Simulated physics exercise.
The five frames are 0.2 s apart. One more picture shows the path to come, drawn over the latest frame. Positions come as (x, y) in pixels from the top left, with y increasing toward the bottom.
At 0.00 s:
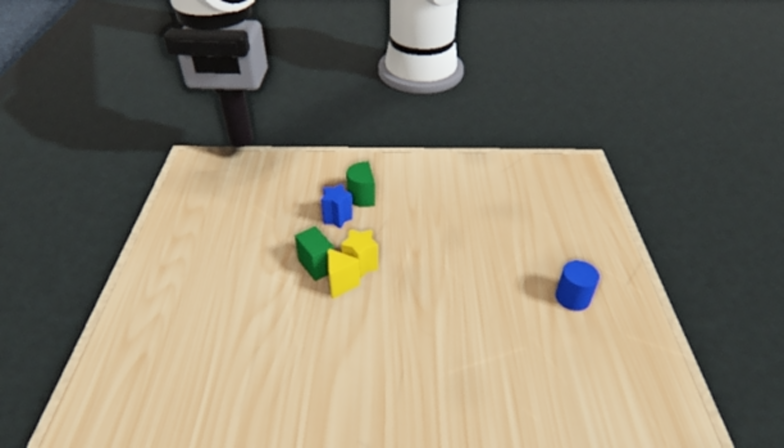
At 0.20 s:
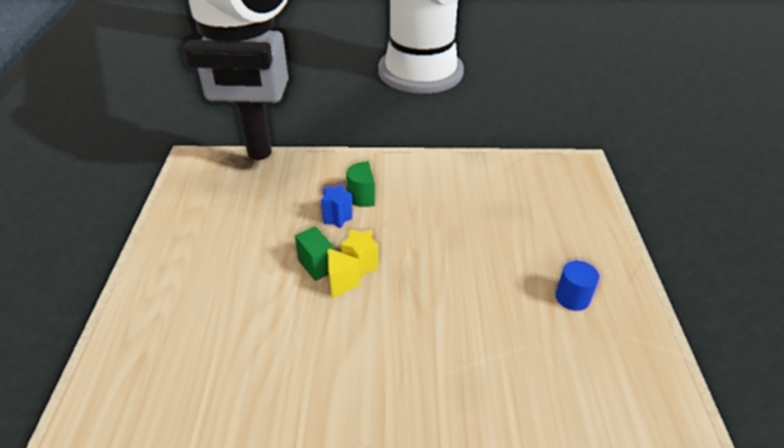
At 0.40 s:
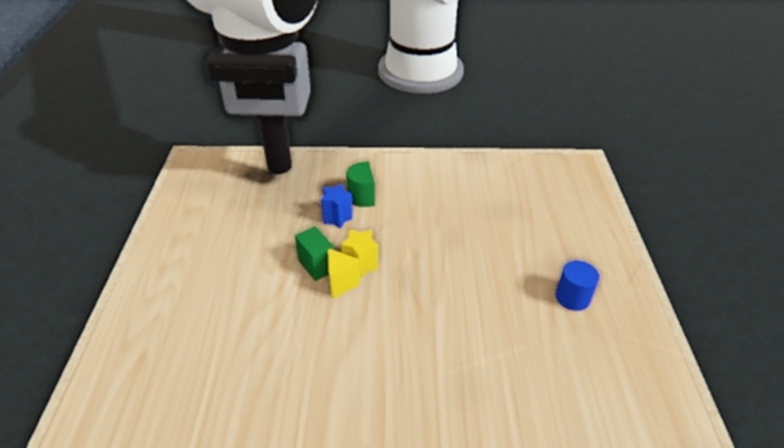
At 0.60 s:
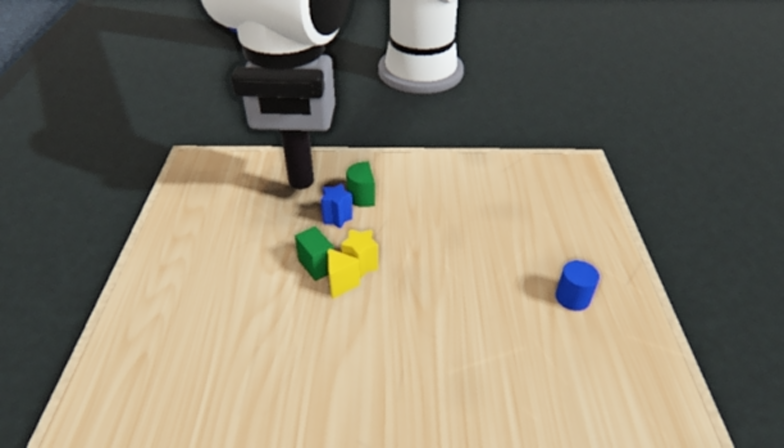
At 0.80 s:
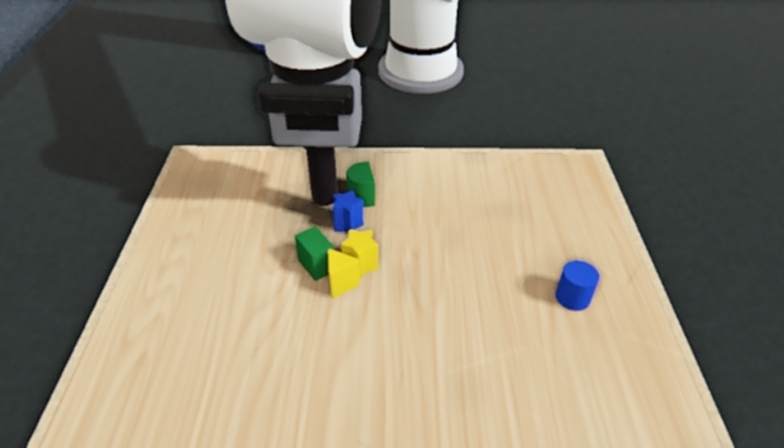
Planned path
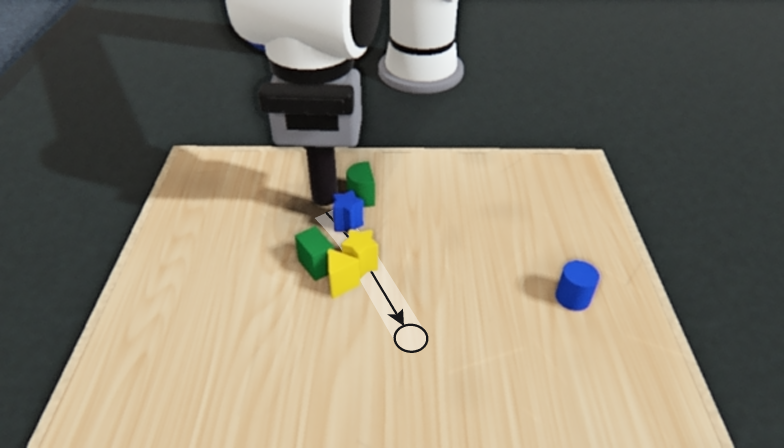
A robot arm with a black post moved down and right over a wooden board and nudged the blue star slightly right, while the green and yellow blocks and the blue cylinder stayed still.
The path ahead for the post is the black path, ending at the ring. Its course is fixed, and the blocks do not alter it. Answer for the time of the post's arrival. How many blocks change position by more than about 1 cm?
It should be three or more, as far as I can tell.
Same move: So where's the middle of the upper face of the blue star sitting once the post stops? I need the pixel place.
In the picture, it is at (385, 222).
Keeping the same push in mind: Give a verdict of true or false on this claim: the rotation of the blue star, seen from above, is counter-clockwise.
The statement is true.
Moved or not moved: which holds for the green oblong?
Undisturbed, or as good as.
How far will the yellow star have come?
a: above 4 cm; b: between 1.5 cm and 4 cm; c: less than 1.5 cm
a: Above 4 cm.
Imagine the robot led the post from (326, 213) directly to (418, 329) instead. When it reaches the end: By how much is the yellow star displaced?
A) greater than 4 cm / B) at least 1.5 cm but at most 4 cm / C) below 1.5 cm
A: Greater than 4 cm.
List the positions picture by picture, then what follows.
Post tip (241, 142); block tops, green oblong (314, 240); yellow triangular block (339, 260); blue star (335, 193); yellow star (360, 240); green D-shaped block (361, 172), in the first frame.
Post (260, 154); blocks unchanged, in the second frame.
Post (280, 168); blocks unchanged, in the third frame.
Post (302, 183); blocks unchanged, in the fourth frame.
Post (325, 199); green oblong (314, 240); yellow triangular block (339, 260); blue star (347, 200); yellow star (360, 240); green D-shaped block (361, 172), in the fifth frame.
Path on the board, from (326, 213) by way of (369, 267) to (411, 338).
On the path given first. One third of the way, post (355, 233); blue star (381, 219), turned 80° anticlockwise; yellow star (360, 242).
Two thirds of the way, post (382, 276); yellow triangular block (336, 273), turned 50° clockwise; blue star (385, 222), turned 110° anticlockwise; yellow star (372, 286), turned 15° clockwise.
At the end, post (412, 324); green oblong in place; yellow triangular block (336, 273), turned 50° clockwise; blue star (385, 222), turned 110° anticlockwise; yellow star (372, 306), turned 75° clockwise; green D-shaped block in place.
